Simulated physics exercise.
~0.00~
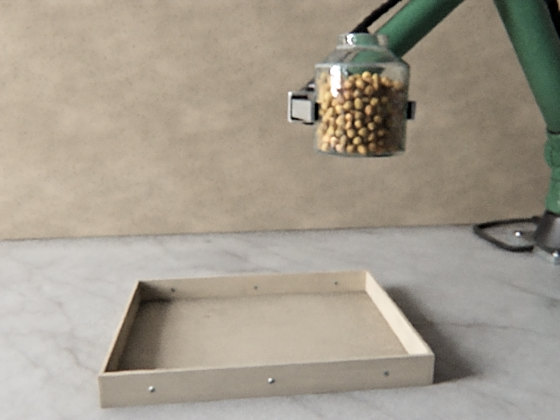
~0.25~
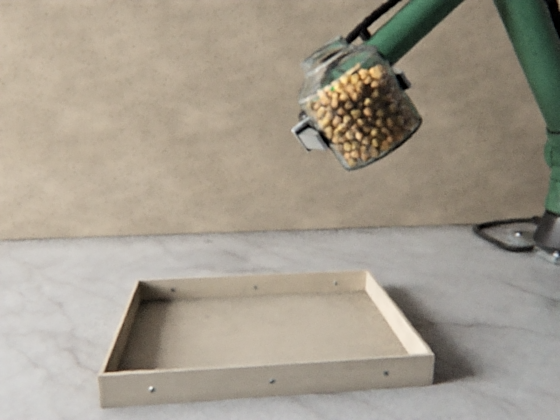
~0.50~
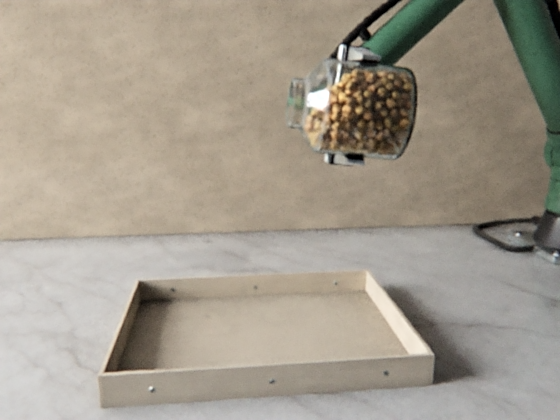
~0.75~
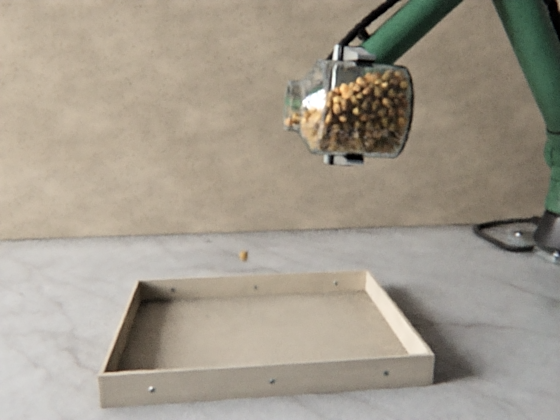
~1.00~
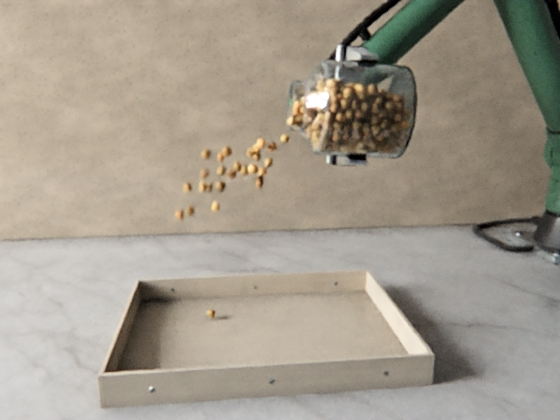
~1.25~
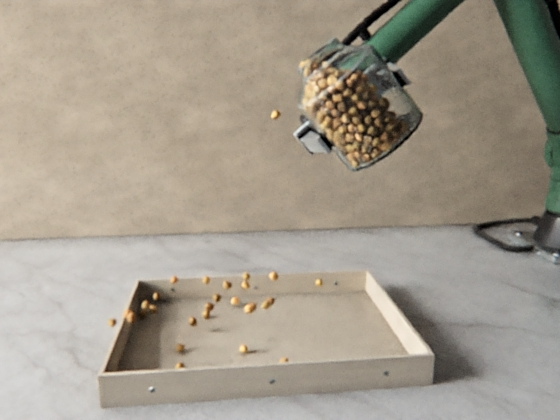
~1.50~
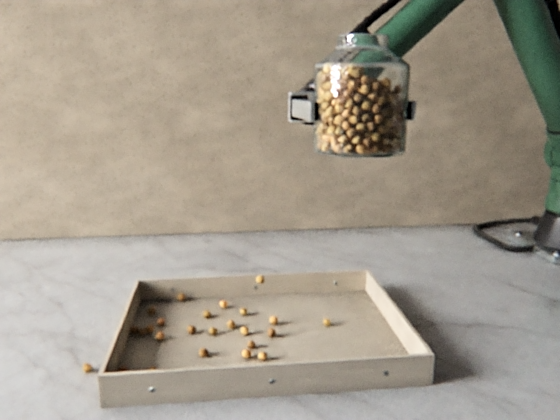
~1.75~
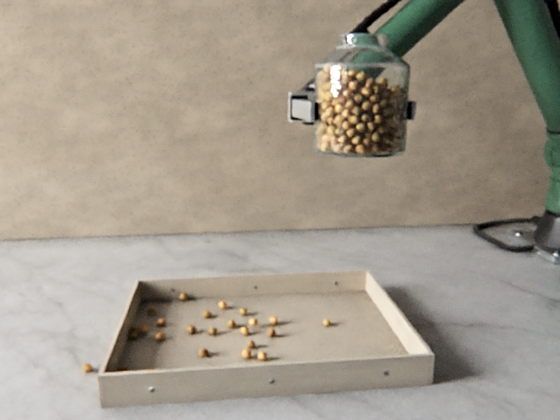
The footage shows a green robotic arm tipping a clear jar of dried chickpeas onto its side above a shallow tray, spilling a small burst leftward before turning it upright, still mostly full, with scattered chickpeas in the tray and one resting outside its left edge.
